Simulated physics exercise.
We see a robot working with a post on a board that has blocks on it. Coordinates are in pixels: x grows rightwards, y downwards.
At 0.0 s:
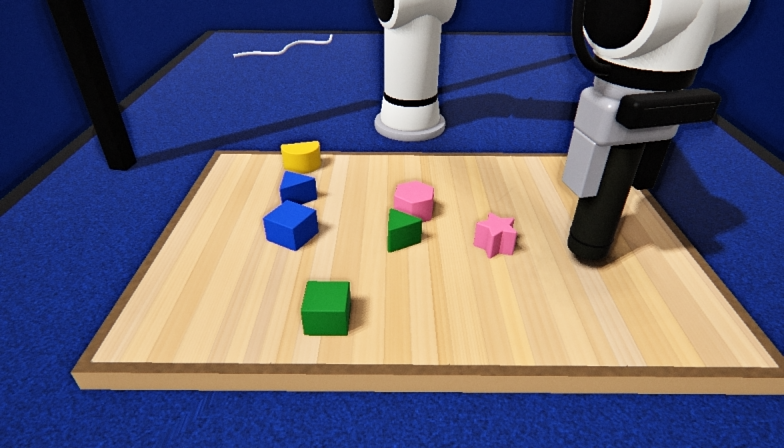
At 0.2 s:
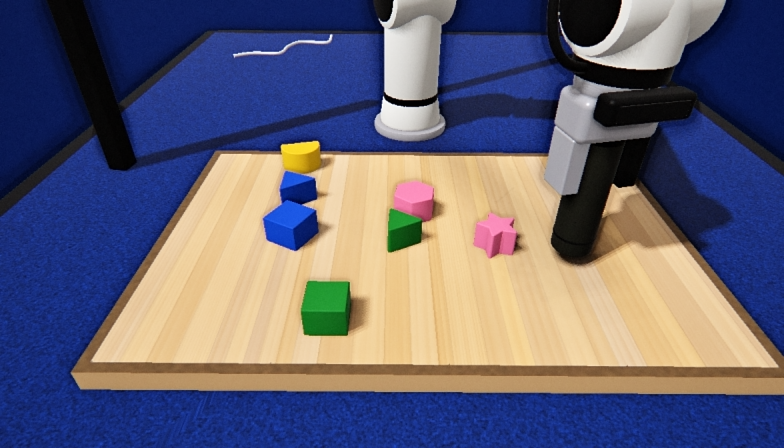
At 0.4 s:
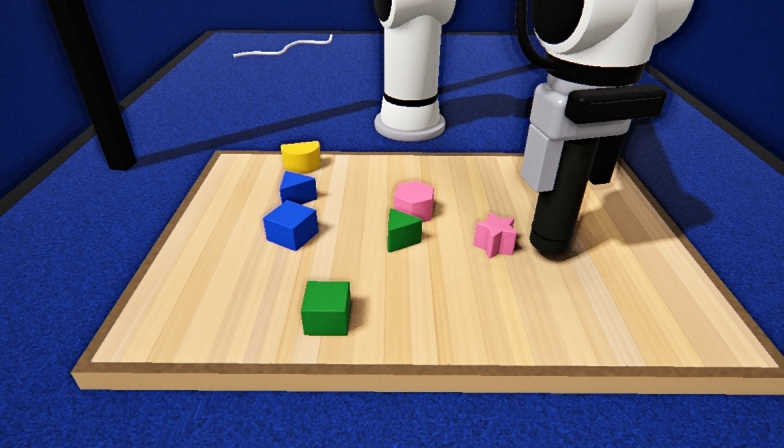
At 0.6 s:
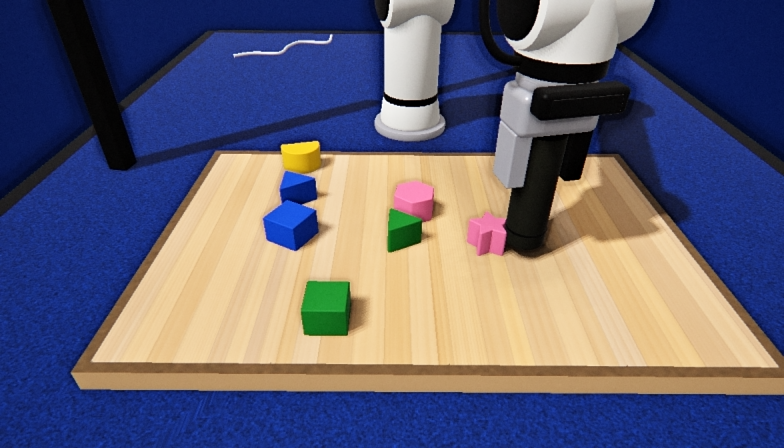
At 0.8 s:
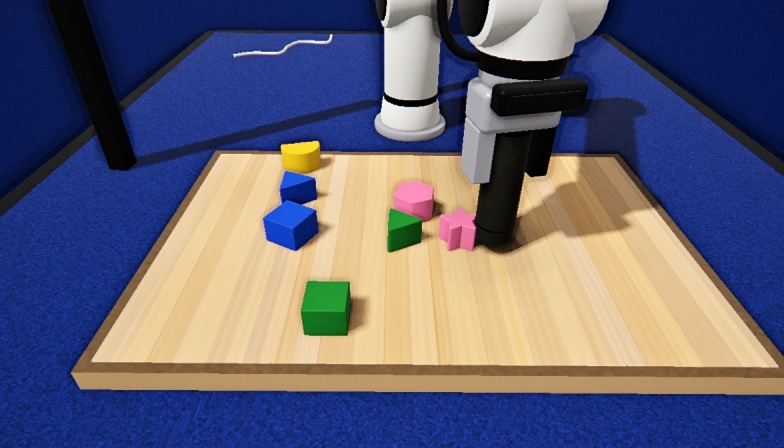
On a wooden board set on blue carpet, a robot arm moved its black post left toward a pink star-shaped block, then pushed it a short way left, closer to the green triangle.
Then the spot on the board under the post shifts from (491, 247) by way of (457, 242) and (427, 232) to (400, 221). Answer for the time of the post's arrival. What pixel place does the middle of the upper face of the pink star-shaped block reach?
Its top face will be centred at roughly (369, 197).
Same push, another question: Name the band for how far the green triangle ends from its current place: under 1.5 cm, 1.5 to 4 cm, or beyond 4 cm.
Once the path ends, it will sit over 4 cm from where it is now.
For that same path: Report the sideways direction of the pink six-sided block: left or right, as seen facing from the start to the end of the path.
That's a shift to the right.
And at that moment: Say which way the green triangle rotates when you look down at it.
Looking down, my answer is that the green triangle rotates anticlockwise.
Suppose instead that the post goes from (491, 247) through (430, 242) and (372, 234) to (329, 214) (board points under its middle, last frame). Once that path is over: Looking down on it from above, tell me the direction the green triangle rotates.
From above, it turns counterclockwise.
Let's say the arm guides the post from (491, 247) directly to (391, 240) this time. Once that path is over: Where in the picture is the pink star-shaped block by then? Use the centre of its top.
The middle of its top is at (364, 207).
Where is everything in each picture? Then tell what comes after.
In the first frame, lower end of the post (587, 248), tops of blocks, green triangle (401, 218), pink six-sided block (415, 191), pink star-shaped block (498, 223).
In the second frame, post (571, 246), blocks as before.
In the third frame, post (549, 243), blocks as before.
In the fourth frame, post (523, 239), pink star-shaped block (491, 222).
In the fifth frame, post (493, 235), green triangle (401, 218), pink six-sided block (415, 191), pink star-shaped block (461, 218).
On the path given first. One third of the way, post (457, 229); green triangle (392, 218); pink star-shaped block (426, 213).
Two thirds of the way, post (428, 220); green triangle (367, 216), turned 35° anticlockwise; pink six-sided block (406, 186), turned 40° clockwise; pink star-shaped block (396, 205).
At the end, post (401, 209); green triangle (354, 215), turned 95° anticlockwise; pink six-sided block (400, 180), turned 70° clockwise; pink star-shaped block (369, 197).
